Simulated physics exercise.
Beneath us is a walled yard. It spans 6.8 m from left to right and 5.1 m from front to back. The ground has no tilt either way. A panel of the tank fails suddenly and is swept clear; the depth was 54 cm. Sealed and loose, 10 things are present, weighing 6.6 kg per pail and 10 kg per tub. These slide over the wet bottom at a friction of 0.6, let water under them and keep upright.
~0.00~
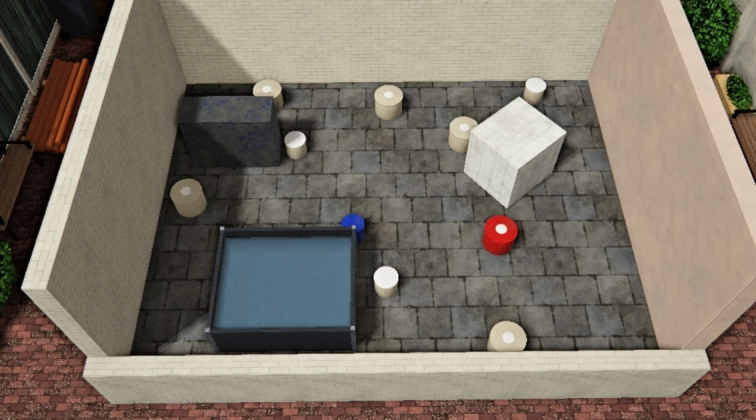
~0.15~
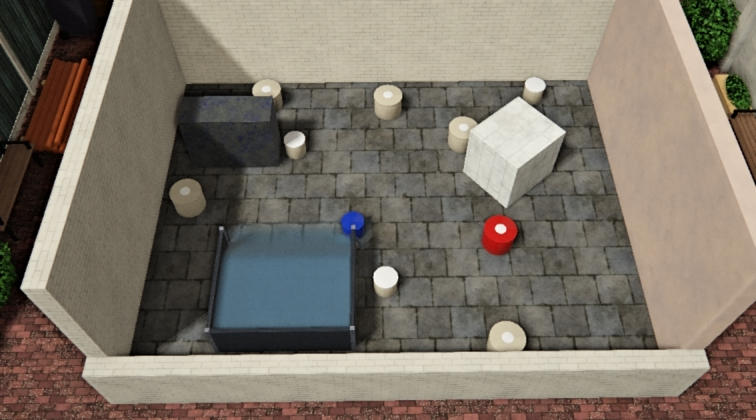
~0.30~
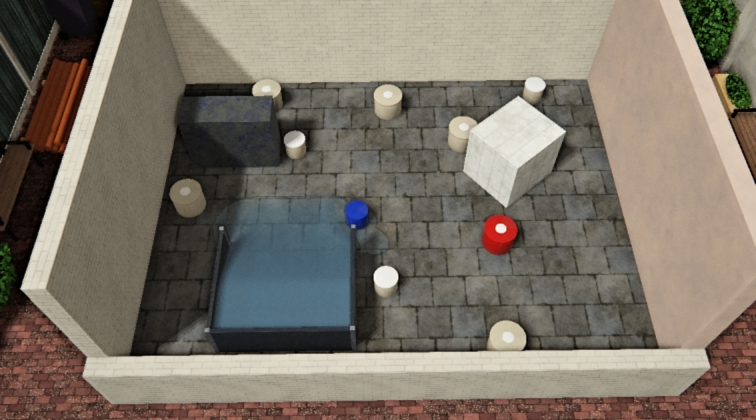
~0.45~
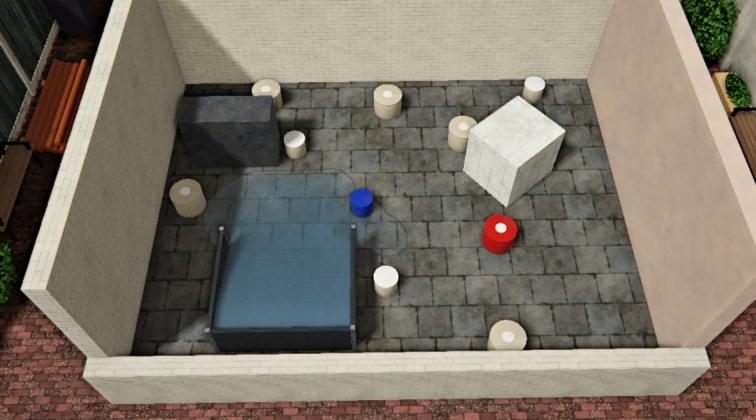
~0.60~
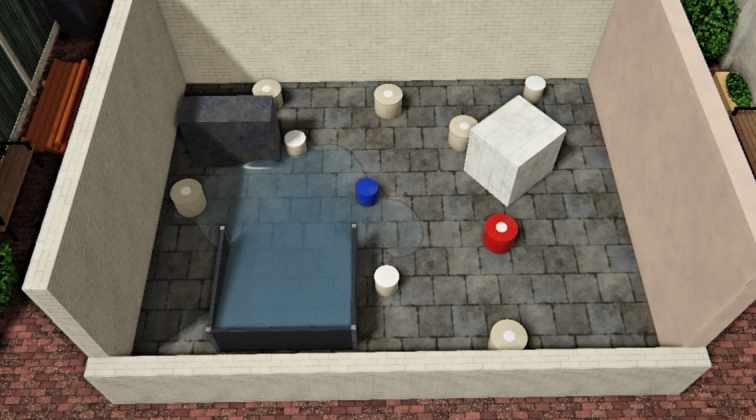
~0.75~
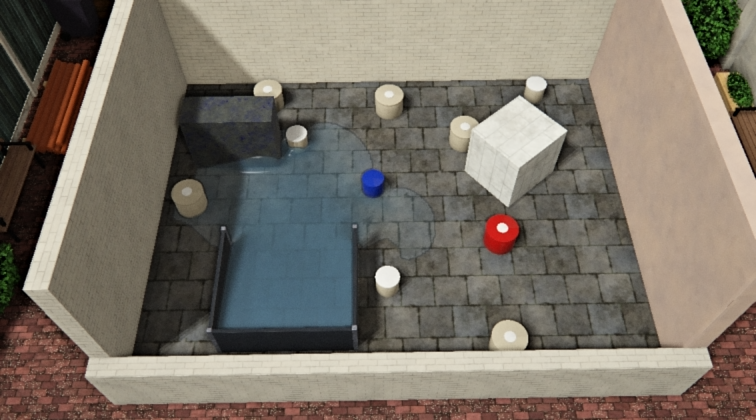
A walled yard with a grey paved floor is seen from high above, the view staying still. A dark-framed tank of blue water stands at the lower left, with a dark block behind it, a large pale cube and red tub to the right, a blue pail by the tank, and cream and white cylinders scattered about. Water spreads from the tank's far side across the paving, pushing the blue pail backward and slightly right, then nudging a small white cylinder near the dark block.
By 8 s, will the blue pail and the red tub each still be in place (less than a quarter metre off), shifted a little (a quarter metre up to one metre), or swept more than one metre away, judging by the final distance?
The blue pail is swept well away, the red tub stays in place.
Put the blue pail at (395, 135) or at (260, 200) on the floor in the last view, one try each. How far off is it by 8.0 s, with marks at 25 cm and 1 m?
From the first spot it goes a long way, and from the second it goes a long way.
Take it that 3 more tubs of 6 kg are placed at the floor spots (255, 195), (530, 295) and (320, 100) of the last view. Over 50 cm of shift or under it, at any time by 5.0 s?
Well, in that order it's higher, lower and higher.
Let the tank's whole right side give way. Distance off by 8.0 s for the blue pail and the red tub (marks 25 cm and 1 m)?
In that situation the blue pail stays about where it was, while the red tub drifts a long way.
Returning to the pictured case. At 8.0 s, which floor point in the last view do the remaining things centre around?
Close to pixel (449, 197).
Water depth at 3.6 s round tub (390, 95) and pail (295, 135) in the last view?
Around 7 cm and 13 cm.
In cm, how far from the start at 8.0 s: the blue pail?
350 cm.
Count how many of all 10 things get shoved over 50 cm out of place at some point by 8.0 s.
My count gives 7.
After 1.6 s the blue pail is near (406, 133), 1.8 m from its start, aground; the red tub is near (502, 228), 0.0 m from its start, aground; 1 afloat.
After 3.6 s the blue pail is near (474, 106), 2.9 m from its start, afloat; the red tub is near (502, 228), 0.0 m from its start, aground; 4 afloat.
After 5.6 s the blue pail is near (536, 110), 3.5 m from its start, aground; the red tub is near (502, 228), 0.0 m from its start, aground; 3 afloat.
After 8.0 s the blue pail is near (536, 110), 3.5 m from its start, aground; the red tub is near (502, 228), 0.0 m from its start, aground; 2 afloat.
